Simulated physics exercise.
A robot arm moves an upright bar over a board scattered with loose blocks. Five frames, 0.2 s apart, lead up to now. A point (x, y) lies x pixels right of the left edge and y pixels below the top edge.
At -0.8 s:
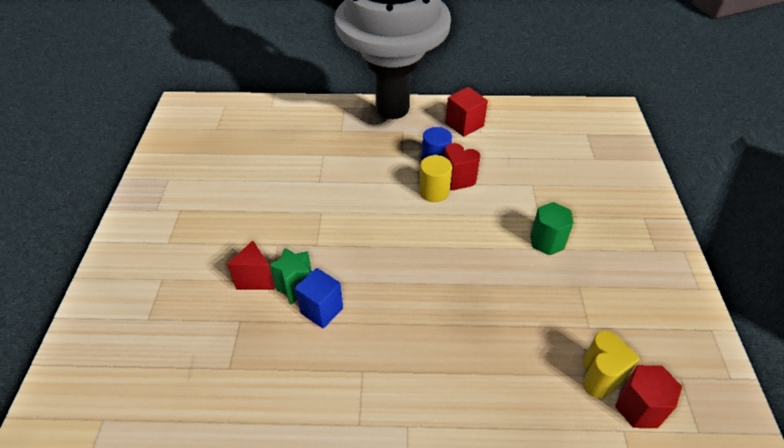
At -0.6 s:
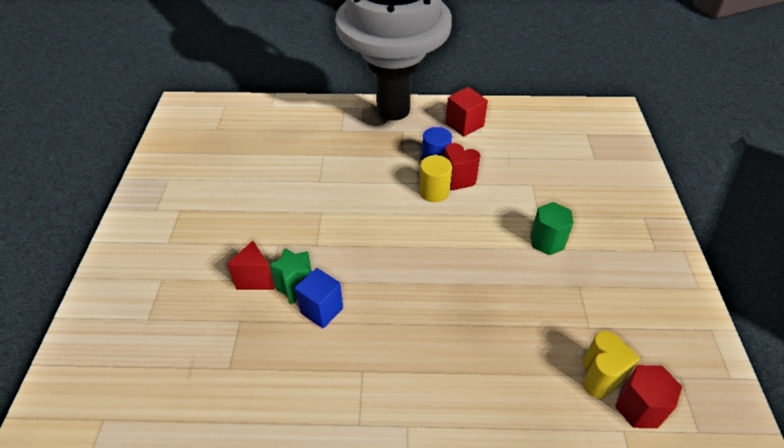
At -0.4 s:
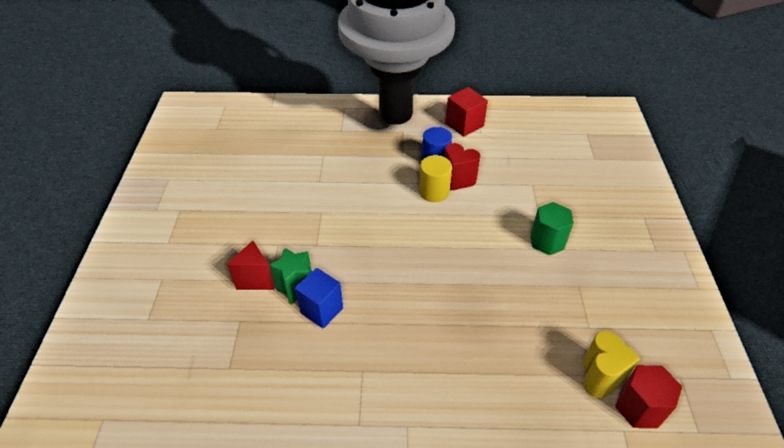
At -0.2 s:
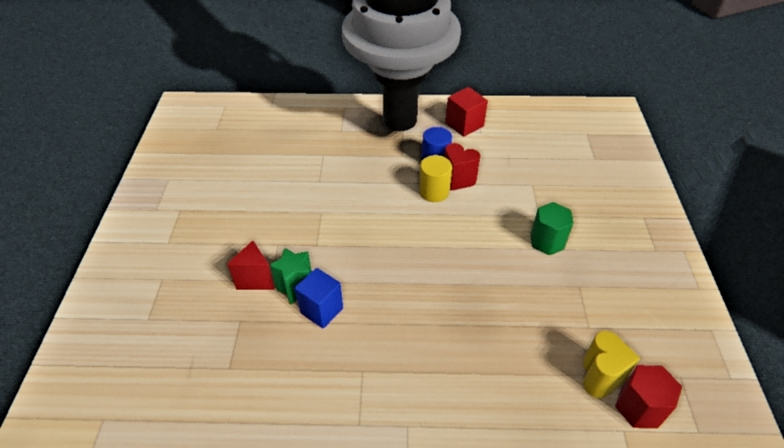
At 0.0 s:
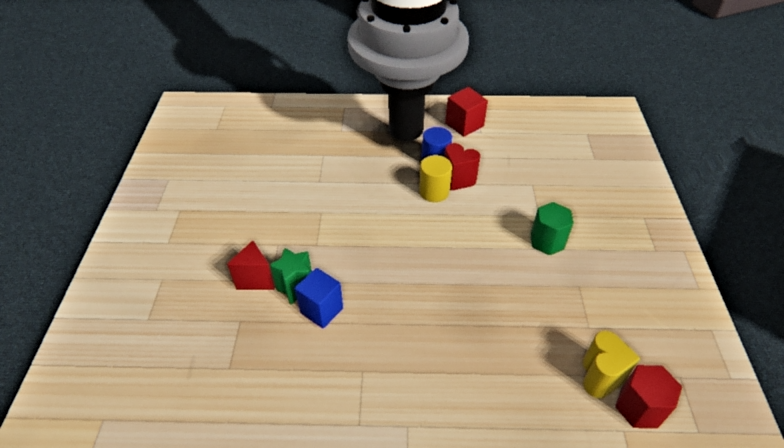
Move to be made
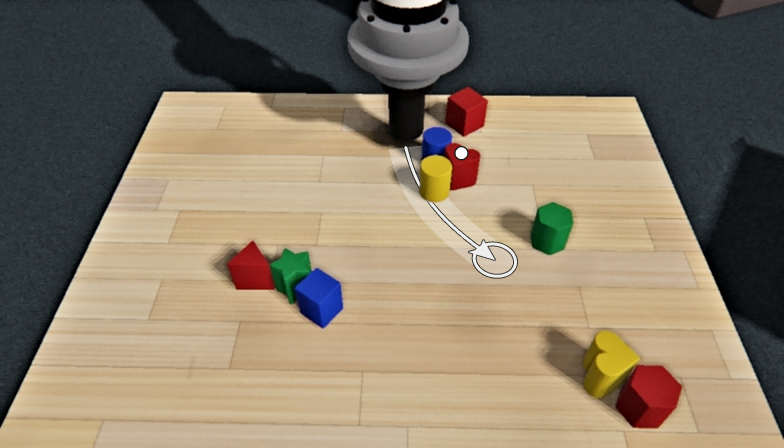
A robot arm holding an upright black bar stayed nearly still at the back of a wooden board, then slid slightly forward and right toward a blue cylinder, while the scattered colored blocks stayed put.
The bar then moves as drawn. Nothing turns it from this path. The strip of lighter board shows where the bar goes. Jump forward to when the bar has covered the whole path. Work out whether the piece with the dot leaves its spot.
Gets moved.
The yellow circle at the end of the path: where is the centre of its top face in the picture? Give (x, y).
Most likely (538, 228).
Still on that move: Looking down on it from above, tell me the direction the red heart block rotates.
From above, clockwise.
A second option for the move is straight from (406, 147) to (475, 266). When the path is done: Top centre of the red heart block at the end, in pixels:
At roughly (486, 159).
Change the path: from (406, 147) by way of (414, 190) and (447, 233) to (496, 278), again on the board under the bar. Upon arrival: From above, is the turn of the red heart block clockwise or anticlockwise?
Looking down, my answer is that the red heart block rotates clockwise.
Path on the board, from (406, 147) via (419, 185) and (449, 223), ending at (495, 260); the dot is on the red heart block.
What follows on the original path. One third of the way, bar (420, 169); yellow circle (446, 176); blue circle (449, 145); red heart block (475, 155), turned 45° clockwise.
Two thirds of the way, bar (451, 208); yellow circle (488, 207); blue circle (449, 145); red heart block (475, 155), turned 45° clockwise.
At the end, bar (498, 244); yellow circle (538, 228); blue circle (449, 145); red heart block (475, 155), turned 45° clockwise; green six-sided block (565, 214), turned 15° anticlockwise.
